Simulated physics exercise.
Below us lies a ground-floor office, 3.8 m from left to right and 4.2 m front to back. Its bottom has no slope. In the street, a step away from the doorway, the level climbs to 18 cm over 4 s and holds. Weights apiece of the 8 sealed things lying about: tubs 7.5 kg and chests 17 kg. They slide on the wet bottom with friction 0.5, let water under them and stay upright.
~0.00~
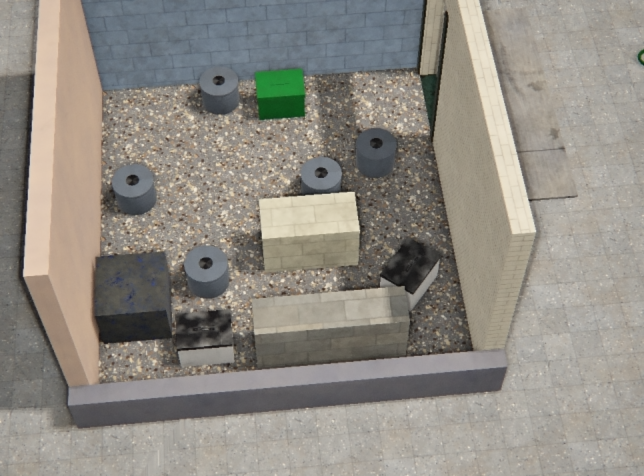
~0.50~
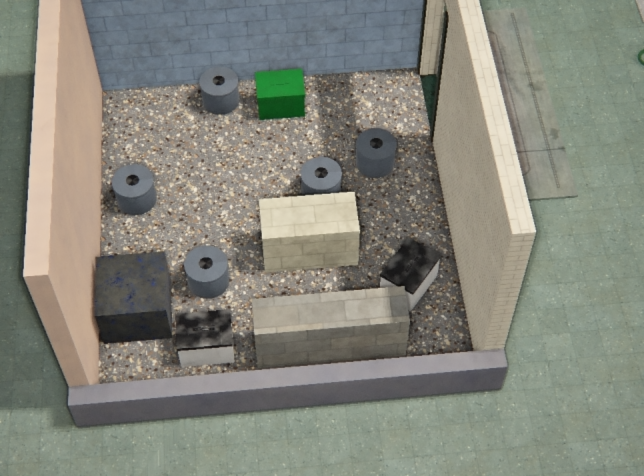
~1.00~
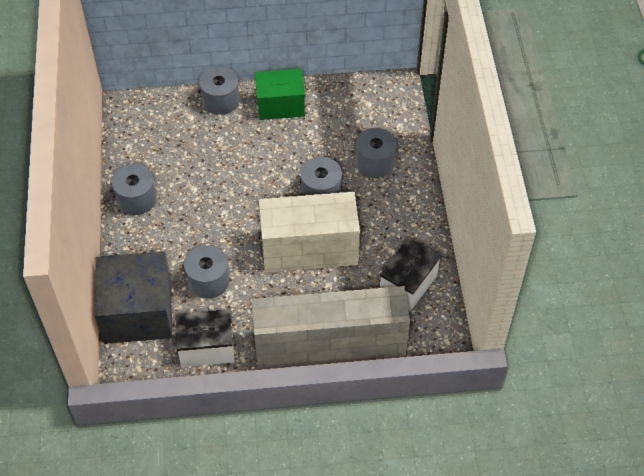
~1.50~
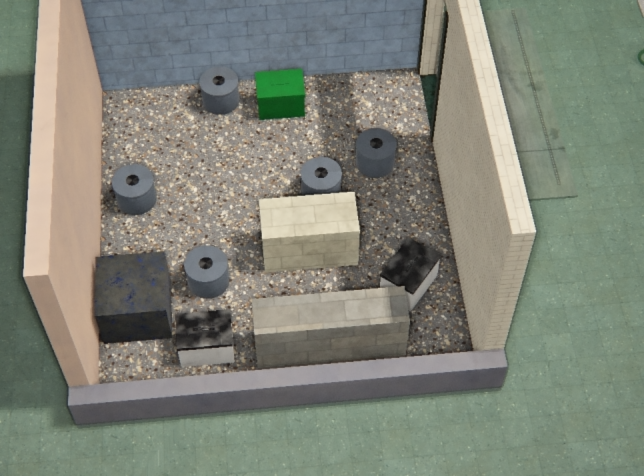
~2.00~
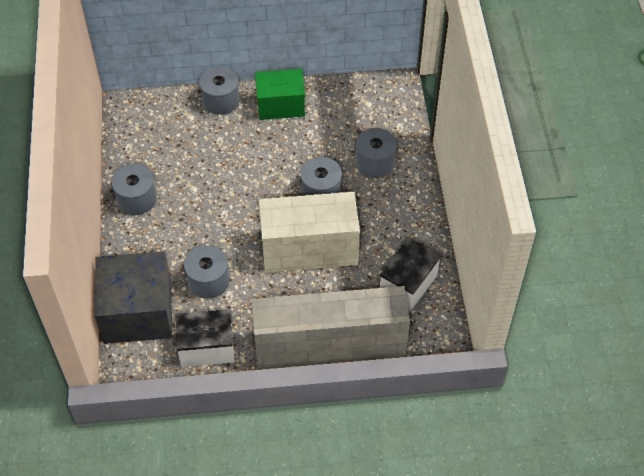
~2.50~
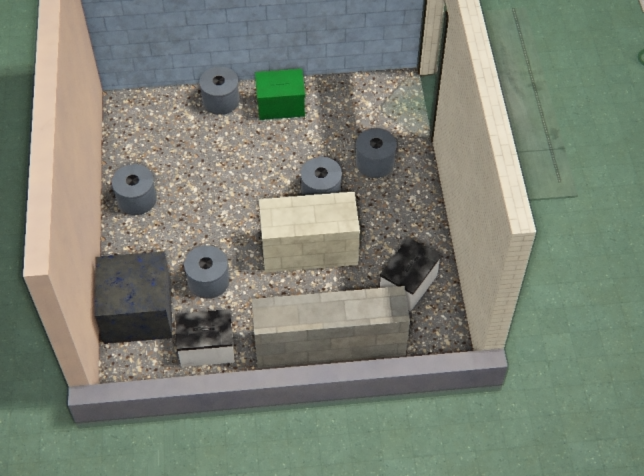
A roofless ground-floor room with a pebbled floor, a blue-grey back wall and a doorway at the back right is seen from high above by a still camera. Five grey tubs stand among pale blocks, dark and mottled boxes, and a green chest near the back wall. Greenish water spreads over the grey paving outside, gradually dims the slab at right, then creeps just inside the doorway, while every object stays put.
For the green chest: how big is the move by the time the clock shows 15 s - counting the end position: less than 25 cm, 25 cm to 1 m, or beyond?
The green chest travels far.
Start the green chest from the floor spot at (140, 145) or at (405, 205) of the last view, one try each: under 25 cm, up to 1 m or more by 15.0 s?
In turn: It gets carried off; it barely shifts.
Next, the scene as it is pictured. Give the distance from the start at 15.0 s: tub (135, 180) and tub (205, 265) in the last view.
In that order: 250 cm, 200 cm.
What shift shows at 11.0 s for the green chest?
About 200 cm.
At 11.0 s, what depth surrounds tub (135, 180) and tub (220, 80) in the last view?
Roughly 8 and 8 cm.
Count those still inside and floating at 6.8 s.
0 of them.
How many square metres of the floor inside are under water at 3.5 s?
About 2.0 m2.
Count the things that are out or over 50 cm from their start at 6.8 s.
By then 2.
After 3.5 s the green chest is near (280, 83), 0.0 m from its start, aground; 0 afloat.
After 6.8 s the green chest is near (225, 105), 0.7 m from its start, aground; 0 afloat.
After 11.0 s the green chest is near (124, 113), 1.8 m from its start, afloat; 3 afloat.
After 15.0 s the green chest is near (225, 247), 2.3 m from its start, afloat; 8 afloat.
